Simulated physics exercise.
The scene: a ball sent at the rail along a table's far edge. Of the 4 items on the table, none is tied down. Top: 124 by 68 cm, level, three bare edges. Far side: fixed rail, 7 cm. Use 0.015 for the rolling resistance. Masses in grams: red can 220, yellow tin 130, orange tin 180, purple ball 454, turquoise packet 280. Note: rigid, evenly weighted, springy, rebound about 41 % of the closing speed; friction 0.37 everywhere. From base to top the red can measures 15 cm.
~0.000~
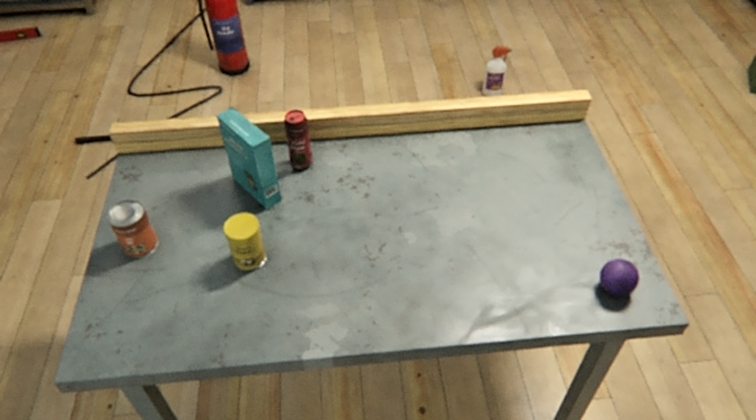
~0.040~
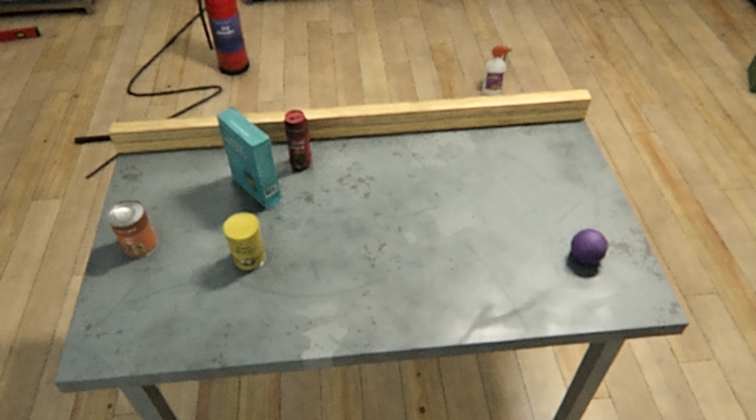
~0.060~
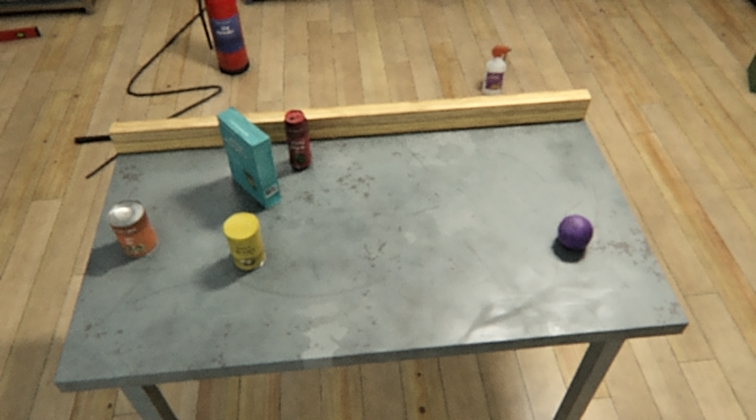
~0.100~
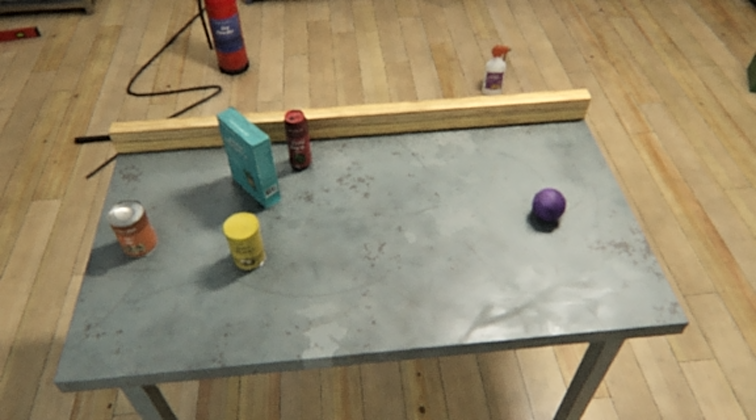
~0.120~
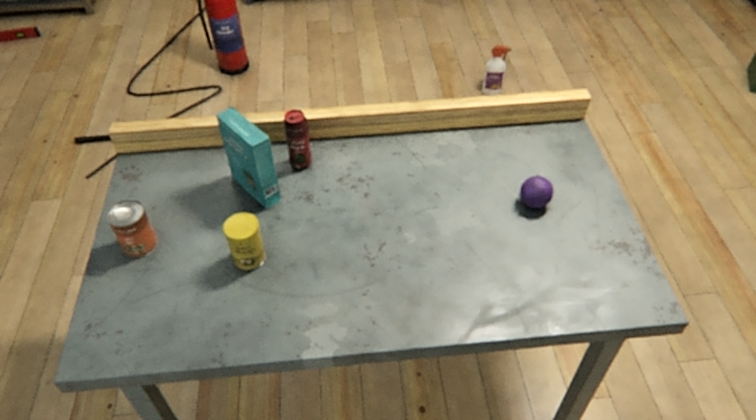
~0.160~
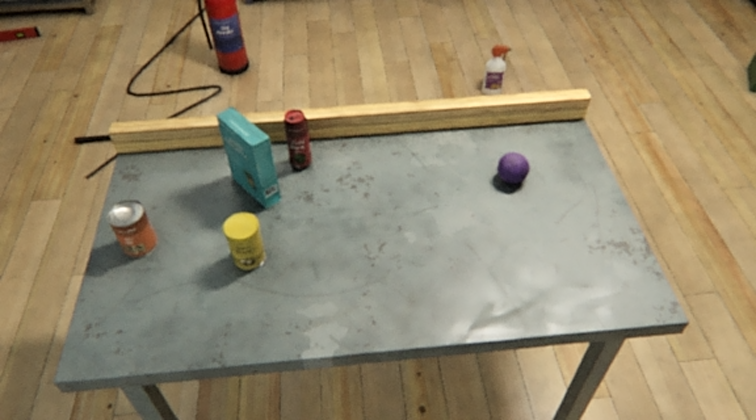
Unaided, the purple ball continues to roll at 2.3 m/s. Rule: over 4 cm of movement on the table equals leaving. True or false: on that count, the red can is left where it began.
True.
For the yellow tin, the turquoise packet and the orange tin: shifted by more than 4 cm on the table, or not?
Here is how it goes: The yellow tin moves off; next, the turquoise packet remains near its start; last, the orange tin remains near its start.
Around 0.86 s, purple ball near (334, 211).
Around 2.16 s, purple ball near (166, 343); yellow tin shifted 8 cm.
Finally (3.1 s), not toppled but over 4 cm from the start, yellow tin; the other 3 still in place (within 4 cm). Final places as that camera would see them, red can near (298, 141).
